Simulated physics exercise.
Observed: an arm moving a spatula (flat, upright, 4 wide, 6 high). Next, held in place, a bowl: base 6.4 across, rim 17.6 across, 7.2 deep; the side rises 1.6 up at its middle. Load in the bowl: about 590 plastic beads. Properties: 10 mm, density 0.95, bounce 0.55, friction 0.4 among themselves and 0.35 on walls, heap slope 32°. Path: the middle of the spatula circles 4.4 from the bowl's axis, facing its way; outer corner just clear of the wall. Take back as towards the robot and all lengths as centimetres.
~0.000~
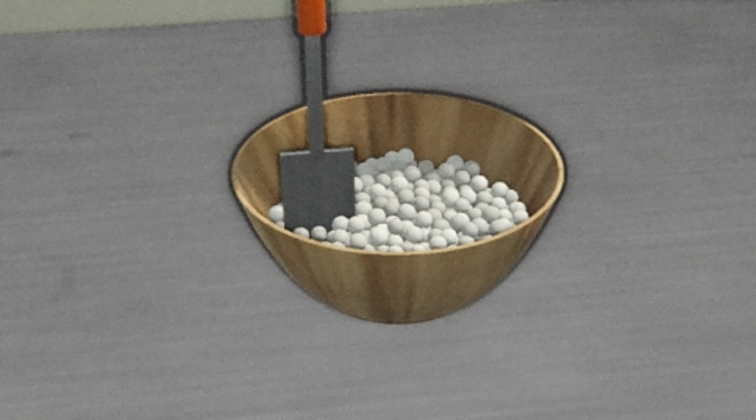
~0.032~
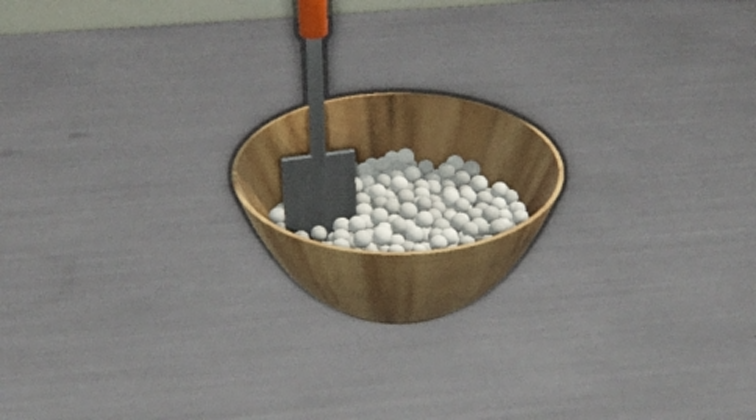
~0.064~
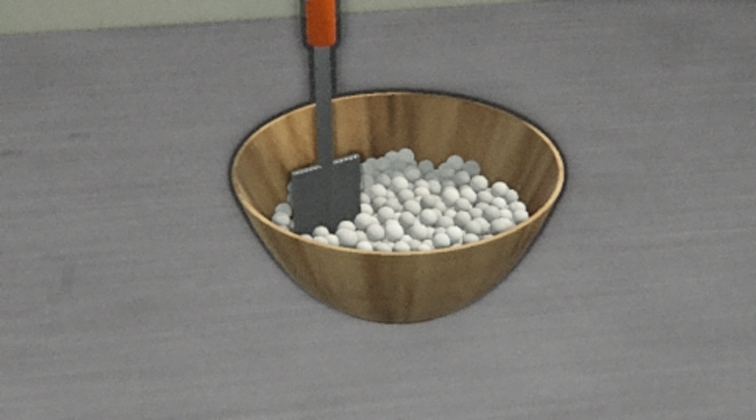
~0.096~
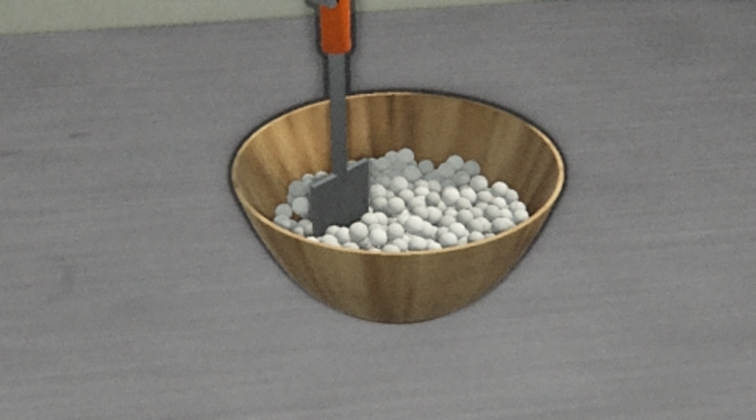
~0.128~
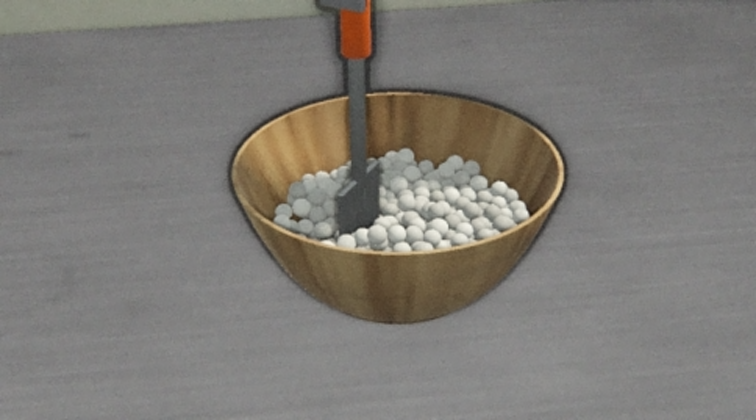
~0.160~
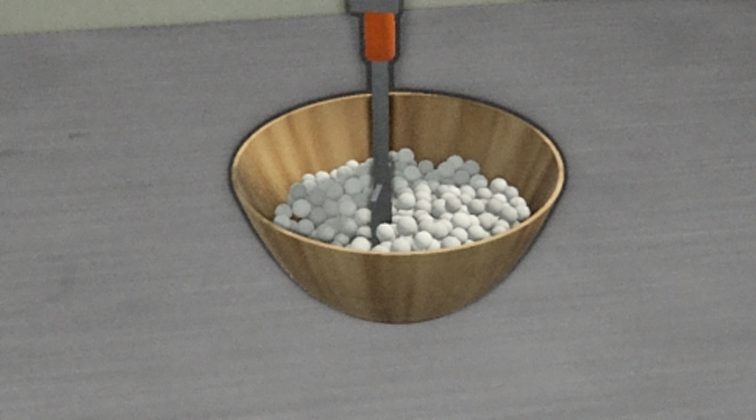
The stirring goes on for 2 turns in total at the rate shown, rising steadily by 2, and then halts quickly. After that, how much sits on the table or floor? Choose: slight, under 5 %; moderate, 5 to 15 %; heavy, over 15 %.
It is moderate.
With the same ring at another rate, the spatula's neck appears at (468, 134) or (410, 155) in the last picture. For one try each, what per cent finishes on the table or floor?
About 30 % for one try and about 15 % for the other, in order.
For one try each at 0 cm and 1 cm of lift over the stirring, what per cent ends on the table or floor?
Estimates: 20 % and 15 %.
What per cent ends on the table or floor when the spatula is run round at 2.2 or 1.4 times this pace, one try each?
Estimates in order: Some 35 % and some 20 %.
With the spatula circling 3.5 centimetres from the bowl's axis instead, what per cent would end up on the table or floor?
It would be near 5 per cent.
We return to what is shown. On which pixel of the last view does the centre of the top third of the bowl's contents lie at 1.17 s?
(433, 195).
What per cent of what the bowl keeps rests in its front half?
Around 50 per cent of what the bowl keeps.
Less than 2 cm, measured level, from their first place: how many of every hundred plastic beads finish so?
About 35 percent.
After 0.67 s, 326° round, highest piece 9 above the table; 549 in the bowl, 35 on the table or floor, 9 in flight or on the tool.
After 1.17 s, 222° round, highest piece 8 above the table; 536 in the bowl, 57 on the table or floor.
After 1.63 s, 0° round, highest piece 6 above the table; 536 in the bowl, 57 on the table or floor.
After 2.33 s, 0° round, highest piece 6 above the table; 536 in the bowl, 57 on the table or floor.
In the end, 536 in the bowl, 57 on the table or floor. That is 10 % on the table or floor.
